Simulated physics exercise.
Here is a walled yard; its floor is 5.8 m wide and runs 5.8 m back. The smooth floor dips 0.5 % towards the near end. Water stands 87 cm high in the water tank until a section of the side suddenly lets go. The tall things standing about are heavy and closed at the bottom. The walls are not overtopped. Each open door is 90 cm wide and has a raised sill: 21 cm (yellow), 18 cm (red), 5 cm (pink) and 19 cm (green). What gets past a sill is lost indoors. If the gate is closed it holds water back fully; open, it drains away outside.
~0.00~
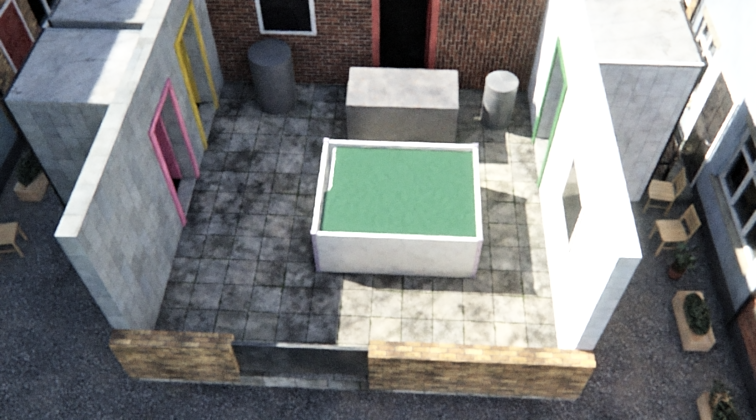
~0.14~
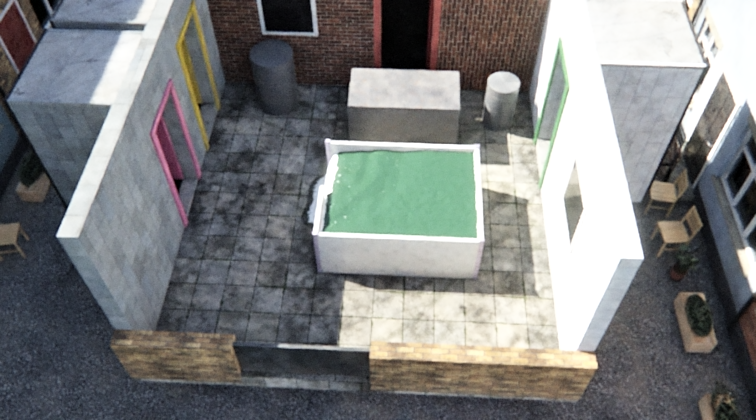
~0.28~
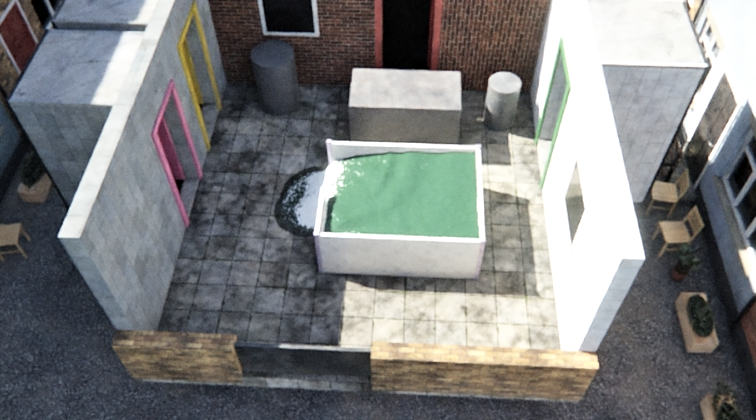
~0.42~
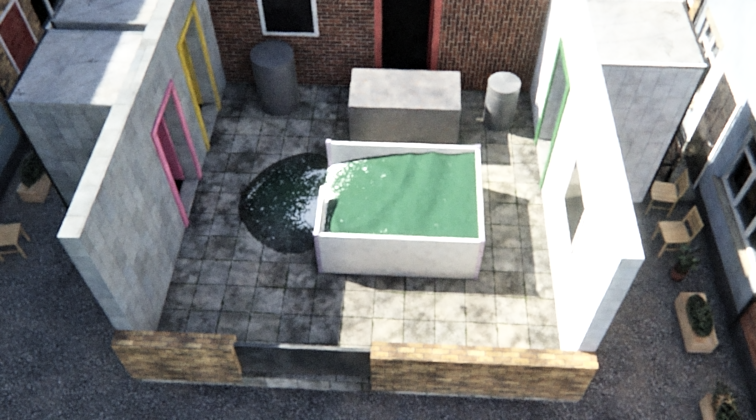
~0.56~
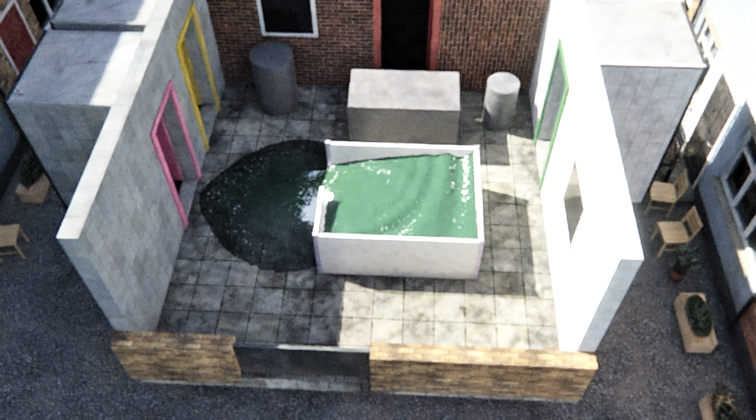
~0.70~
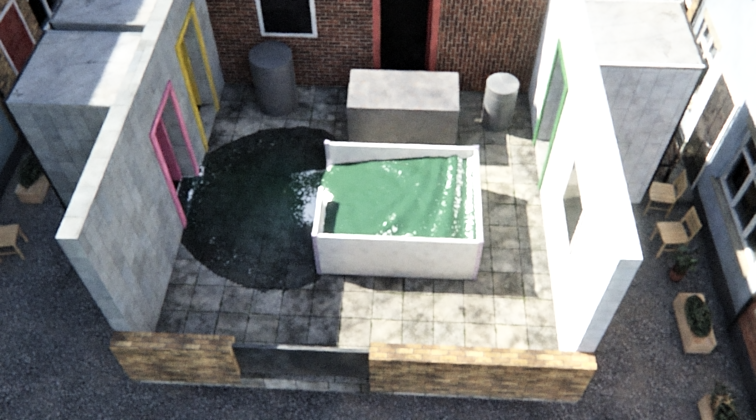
The clip shows a walled yard with a white tank of green water; water pours out through the tank's left side, spreads across the paved floor in a widening dark pool, and reaches the wall near the pink-framed doorway.
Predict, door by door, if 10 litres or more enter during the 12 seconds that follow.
Door by door: At the yellow door it exceeds the limit; at the red door it does not reach the limit; at the pink door it goes over the limit; at the green door it does not reach the limit.
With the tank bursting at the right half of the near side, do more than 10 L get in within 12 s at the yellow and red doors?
Then: Yellow below, red under.
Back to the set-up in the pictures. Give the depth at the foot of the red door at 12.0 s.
Some 2.5 cm.
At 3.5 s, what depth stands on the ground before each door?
In cm: Yellow 27, red 2, pink 23, green 0.
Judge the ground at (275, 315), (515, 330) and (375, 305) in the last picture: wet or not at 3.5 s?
In that order: Under water, not reached, wet.
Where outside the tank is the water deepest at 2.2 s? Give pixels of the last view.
Around (271, 90).
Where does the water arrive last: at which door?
It is the green one.
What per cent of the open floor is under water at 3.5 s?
Some 60 per cent of it.
After 1.4 s water covers 30 % of the floor and is deepest (46 cm) near (322, 203); yellow door 28 cm at the sill, 0 L in, red door not reached, pink door 16 cm at the sill, 129 L in, green door not reached.
After 2.2 s water covers 35 % of the floor and is deepest (46 cm) near (271, 90); yellow door 26 cm at the sill, 17 L in, red door not reached, pink door 22 cm at the sill, 327 L in, green door not reached.
After 3.5 s water covers 60 % of the floor and is deepest (34 cm) near (260, 96); yellow door 27 cm at the sill, 33 L in, red door 2 cm at the sill, 0 L in, pink door 23 cm at the sill, 551 L in, green door not reached.
After 7.0 s water covers 95 % of the floor and is deepest (19 cm) near (219, 108); yellow door 16 cm at the sill, 43 L in, red door 4 cm at the sill, 0 L in, pink door 15 cm at the sill, 850 L in, green door 3 cm at the sill, 0 L in.
After 12.0 s water covers 100 % of the floor and is deepest (14 cm) near (510, 118); yellow door 6 cm at the sill, 44 L in, red door 3 cm at the sill, 0 L in, pink door 10 cm at the sill, 998 L in, green door 12 cm at the sill, 0 L in.
